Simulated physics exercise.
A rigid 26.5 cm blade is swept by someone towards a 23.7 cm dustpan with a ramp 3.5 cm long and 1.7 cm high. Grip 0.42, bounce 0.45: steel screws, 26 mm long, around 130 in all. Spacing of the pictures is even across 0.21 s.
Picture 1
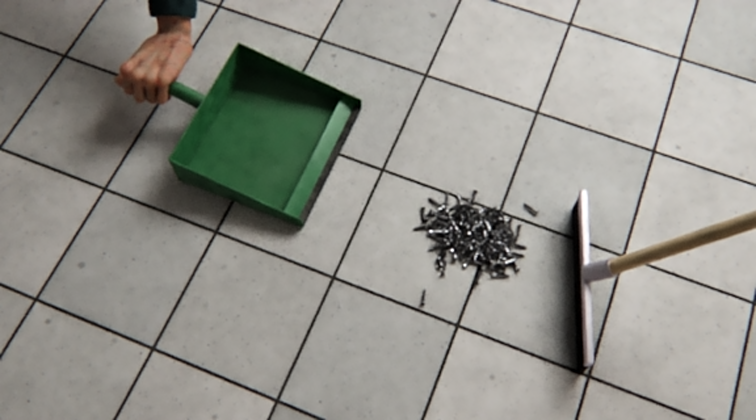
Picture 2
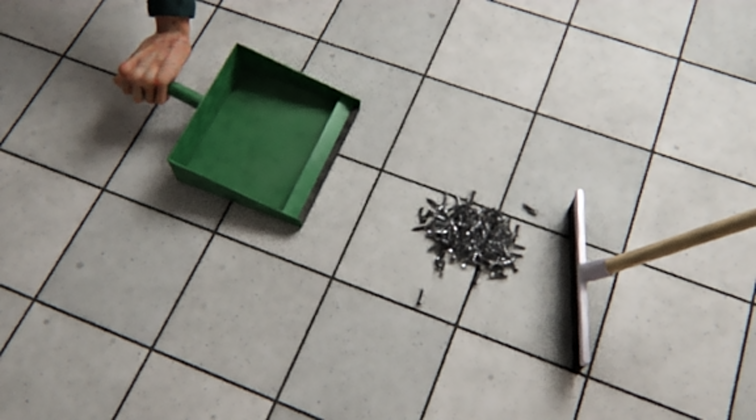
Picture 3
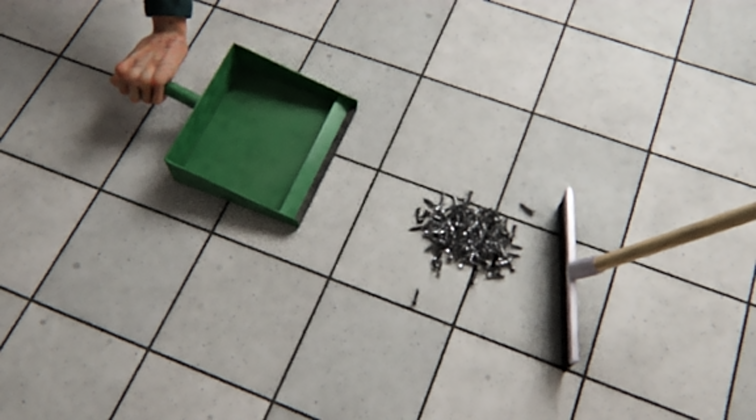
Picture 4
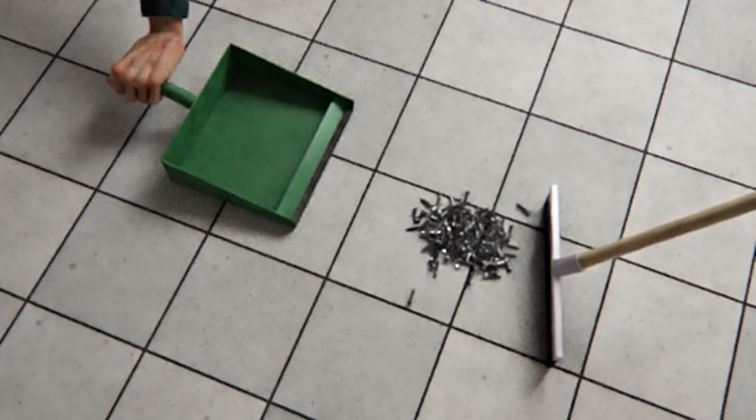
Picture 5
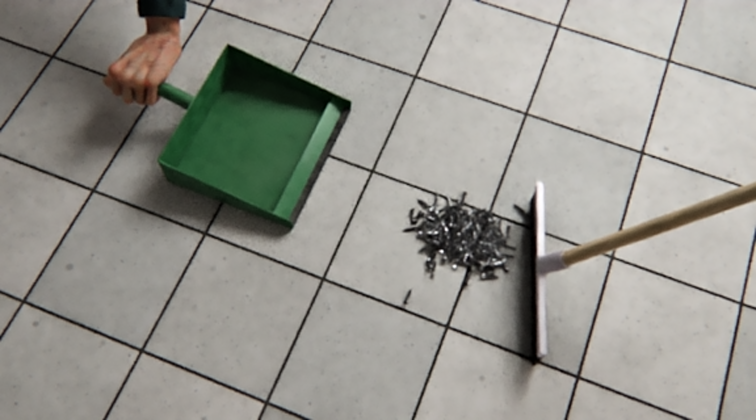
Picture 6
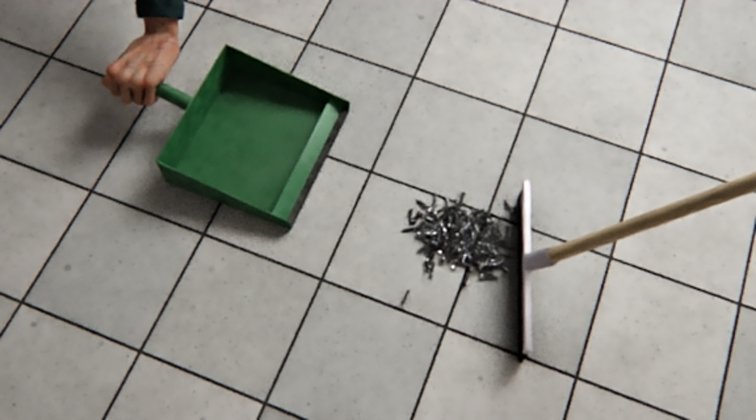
A wooden-handled broom with a straight blade slides left across grey floor tiles until it reaches the right edge of a pile of small dark metal screws, while a hand holds a green dustpan on the left.
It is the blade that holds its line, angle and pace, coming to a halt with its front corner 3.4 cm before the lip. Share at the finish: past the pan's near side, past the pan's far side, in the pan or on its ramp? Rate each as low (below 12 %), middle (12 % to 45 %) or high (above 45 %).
Near side - middle, far side - low, pan - low.
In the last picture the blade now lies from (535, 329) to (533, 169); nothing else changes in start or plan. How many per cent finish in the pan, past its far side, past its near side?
Pan: 0, far side: 0, near side: 5.
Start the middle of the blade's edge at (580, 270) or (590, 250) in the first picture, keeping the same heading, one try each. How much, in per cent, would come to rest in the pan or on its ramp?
Estimates: 0 percent and 0 percent.
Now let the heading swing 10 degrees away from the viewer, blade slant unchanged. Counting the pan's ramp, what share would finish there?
It comes to roughly 0 in a hundred.
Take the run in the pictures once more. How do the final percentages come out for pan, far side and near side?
Near side 15 %, far side 0 %, pan 5 %.
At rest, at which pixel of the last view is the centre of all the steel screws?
About (322, 206).
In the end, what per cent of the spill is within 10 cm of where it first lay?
The figure is some 0 percent.
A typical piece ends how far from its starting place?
The figure is about 22 cm.
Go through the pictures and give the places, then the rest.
The first picture shows blade from (588, 363) to (582, 196), moved 0.0 cm, 0 of the pieces shifted so far; middle of the pieces at (473, 238); pan at (262, 139).
The second picture shows blade from (584, 362) to (578, 196), moved 0.4 cm, 0 of the pieces shifted so far; middle of the pieces at (471, 238).
The third picture shows blade from (573, 360) to (568, 194), moved 1.5 cm, 1 of the pieces shifted so far; middle of the pieces at (468, 238).
The fourth picture shows blade from (557, 357) to (553, 191), moved 3.3 cm, 1 of the pieces shifted so far; middle of the pieces at (465, 238).
The fifth picture shows blade from (541, 354) to (539, 189), moved 5.1 cm, 1 of the pieces shifted so far; middle of the pieces at (462, 239).
The sixth picture shows blade from (527, 350) to (525, 186), moved 6.9 cm, 2 of the pieces shifted so far; middle of the pieces at (461, 239); pan at (250, 141).
Then, 0.31 s after the last picture, middle of the blade 22 cm from the lip; 0 % over the lip, far side 0 %, near side 5 %.
Then, 0.51 s after the last picture, middle of the blade 13 cm from the lip; 0 % over the lip, far side 0 %, near side 10 %.
Then, 0.84 s after the last picture, middle of the blade 7 cm from the lip; 5 % over the lip, far side 0 %, near side 15 %.
In the end, near side 15 %, far side 0 %, pan 5 %, in front of the lip or behind the blade 80 %.
